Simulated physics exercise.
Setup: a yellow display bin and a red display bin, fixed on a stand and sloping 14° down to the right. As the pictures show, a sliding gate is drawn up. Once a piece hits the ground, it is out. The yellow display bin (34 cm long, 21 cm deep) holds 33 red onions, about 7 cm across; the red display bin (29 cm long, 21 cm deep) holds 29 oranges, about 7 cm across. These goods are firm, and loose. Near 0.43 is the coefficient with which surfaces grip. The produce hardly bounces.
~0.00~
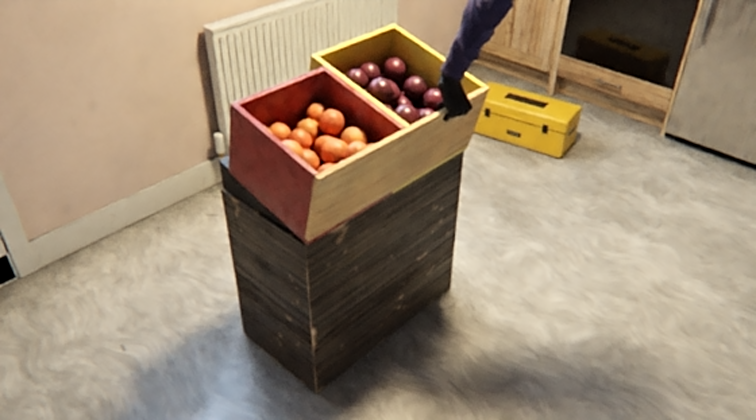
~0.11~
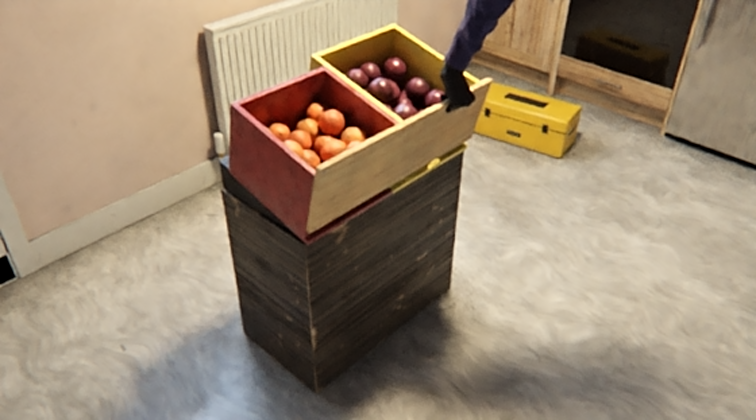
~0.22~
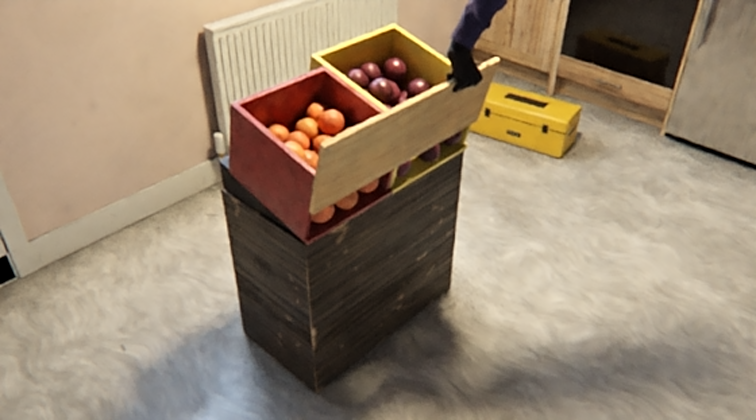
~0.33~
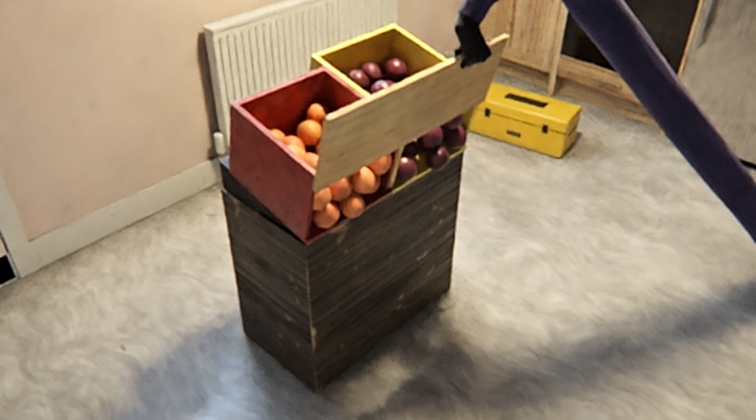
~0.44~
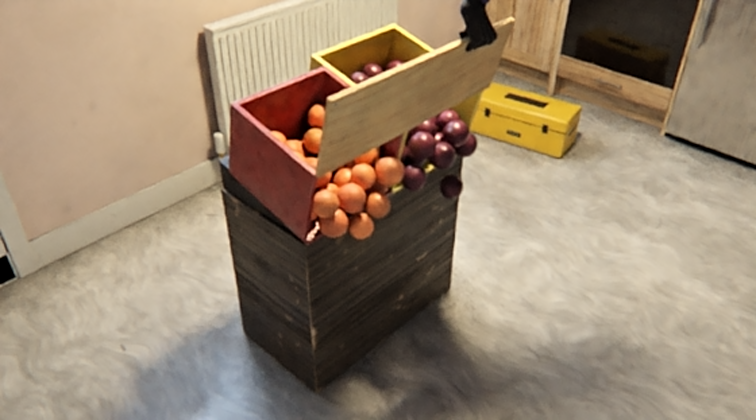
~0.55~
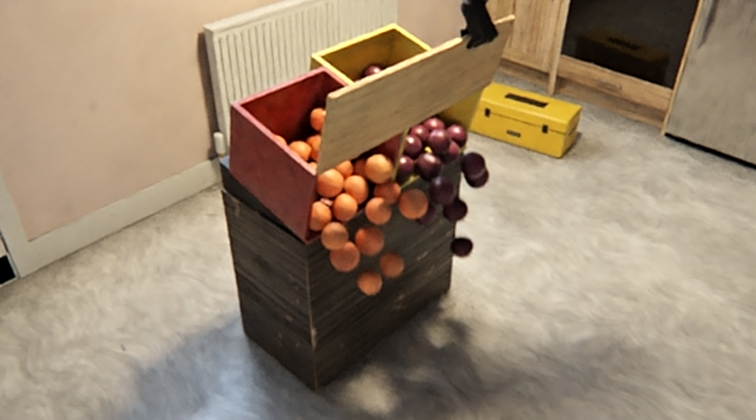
In a room, a gloved hand raises a wooden gate and oranges and onions tumble out.
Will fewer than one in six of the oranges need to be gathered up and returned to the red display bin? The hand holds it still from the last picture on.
No.
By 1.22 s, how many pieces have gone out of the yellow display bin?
Roughly, out by then: Yellow display bin 25.
After 0.72 s, yellow display bin 24 in, 9 out and red display bin 18 in, 11 out.
After 0.93 s, yellow display bin 16 in, 17 out and red display bin 13 in, 16 out.
After 1.22 s, yellow display bin 7 in, 26 out and red display bin 4 in, 25 out.
Final count (at 1.60 s), yellow display bin 0 in, 33 out and red display bin 0 in, 29 out. Asked share, 29 of 29, 100 per cent.
